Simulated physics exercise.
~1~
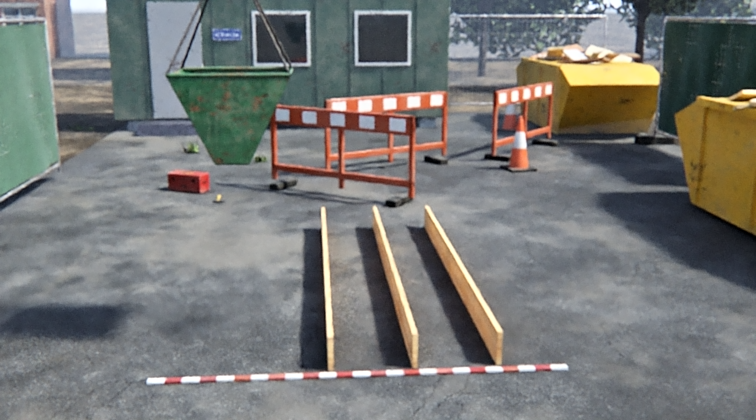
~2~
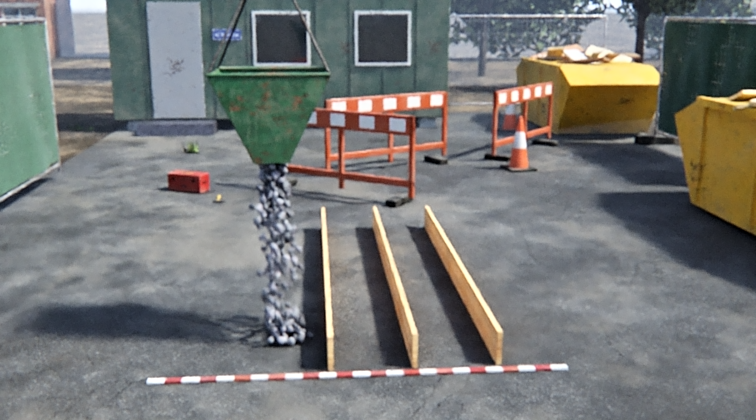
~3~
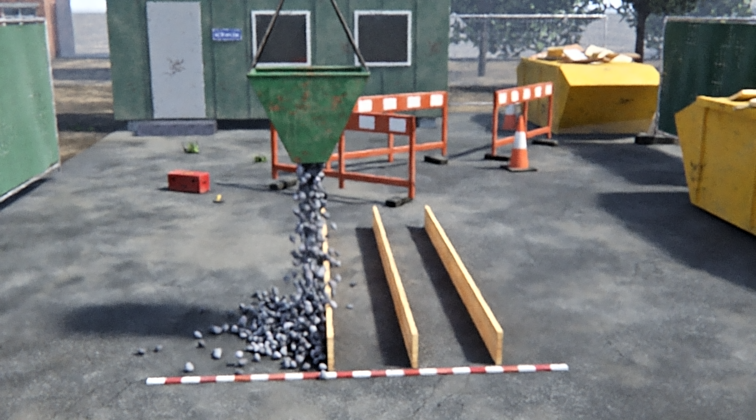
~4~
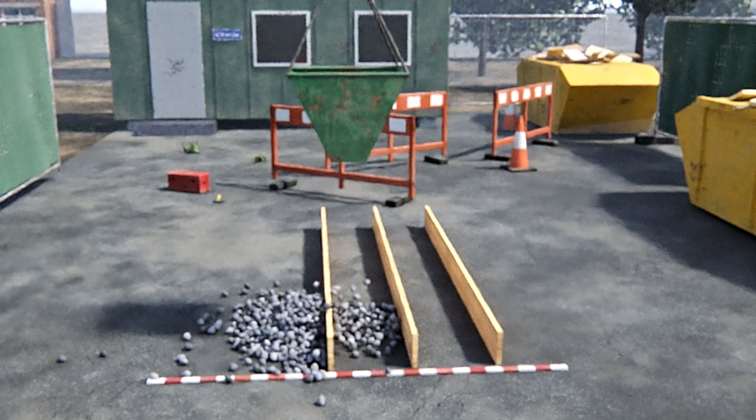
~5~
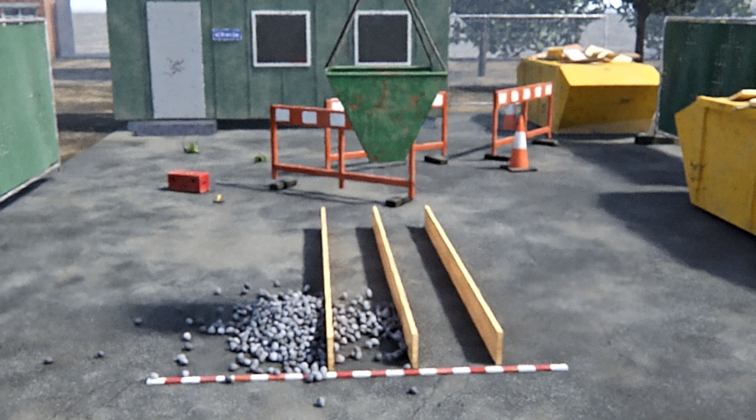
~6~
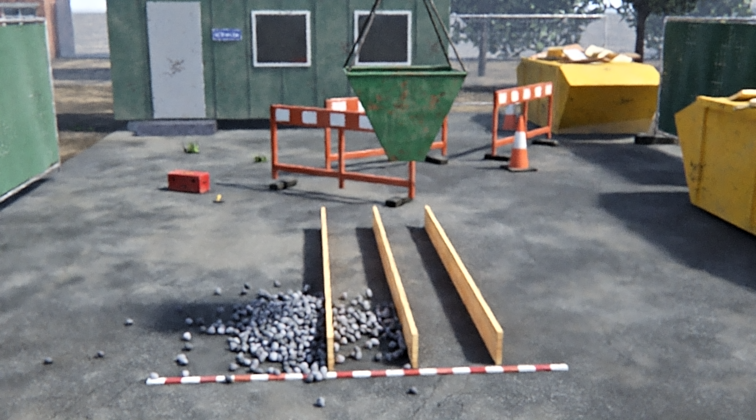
The video shows a green skip moving right above a yard with three upright wooden planks, pouring grey stones from its bottom. The stones pile up mostly left of the planks, with some in the left bay and none in the right, as the emptied skip continues right.
